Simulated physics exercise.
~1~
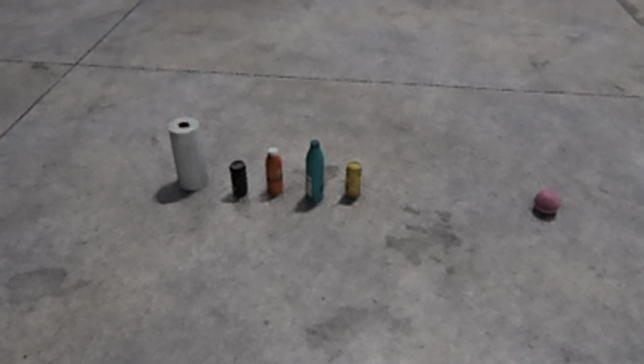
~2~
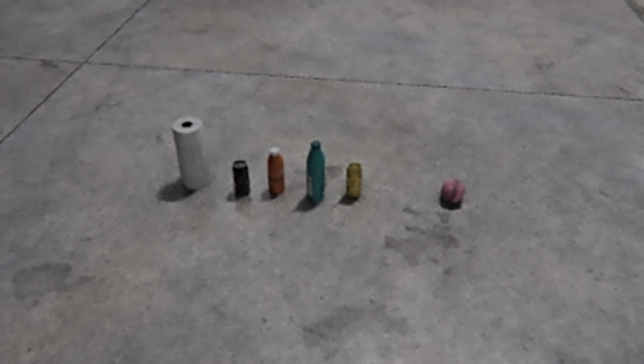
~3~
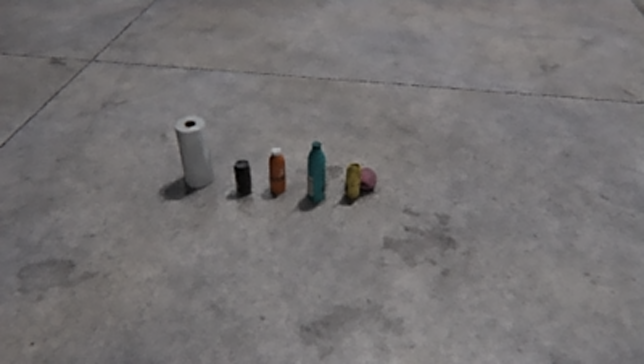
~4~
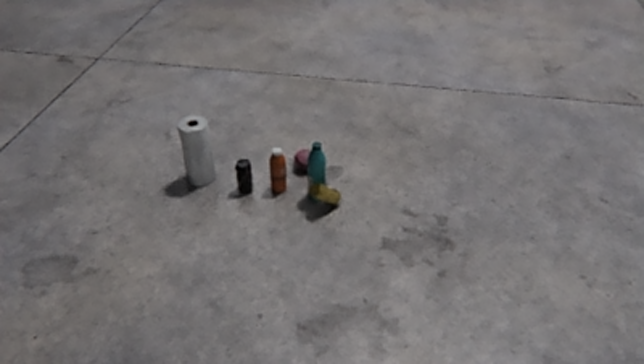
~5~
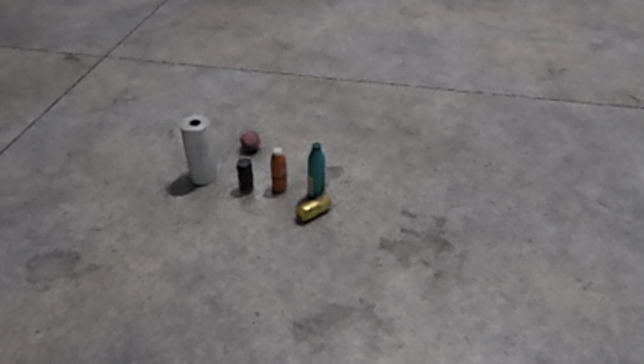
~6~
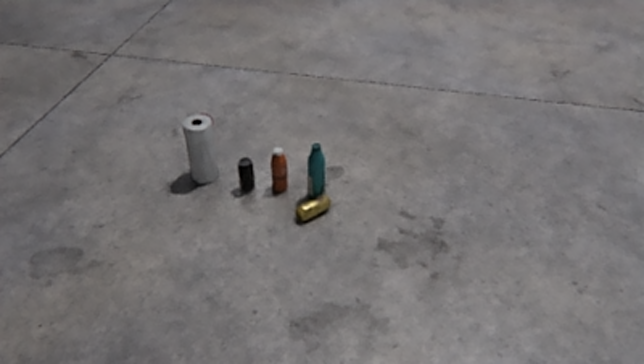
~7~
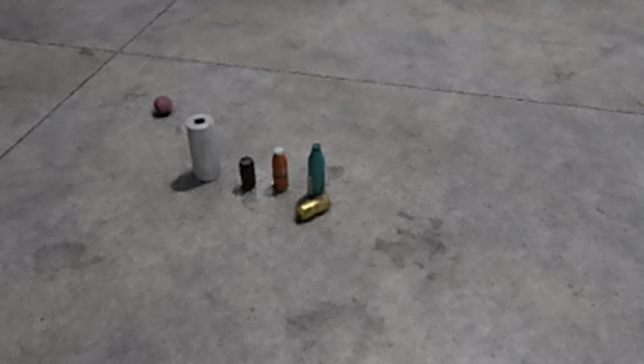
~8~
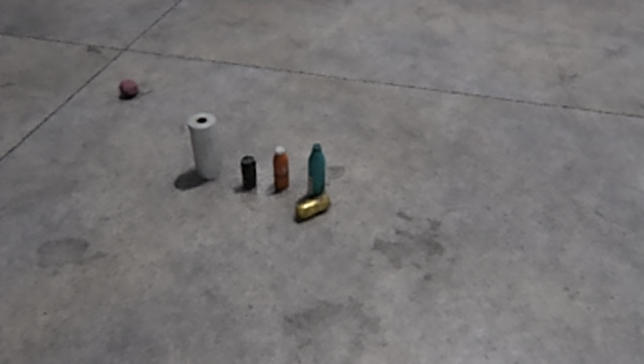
A pink ball rolled left across a concrete floor toward a row of household items and knocked over the yellow can, then passed behind the bottles, black can and white roll and kept rolling away, leaving the other four standing.
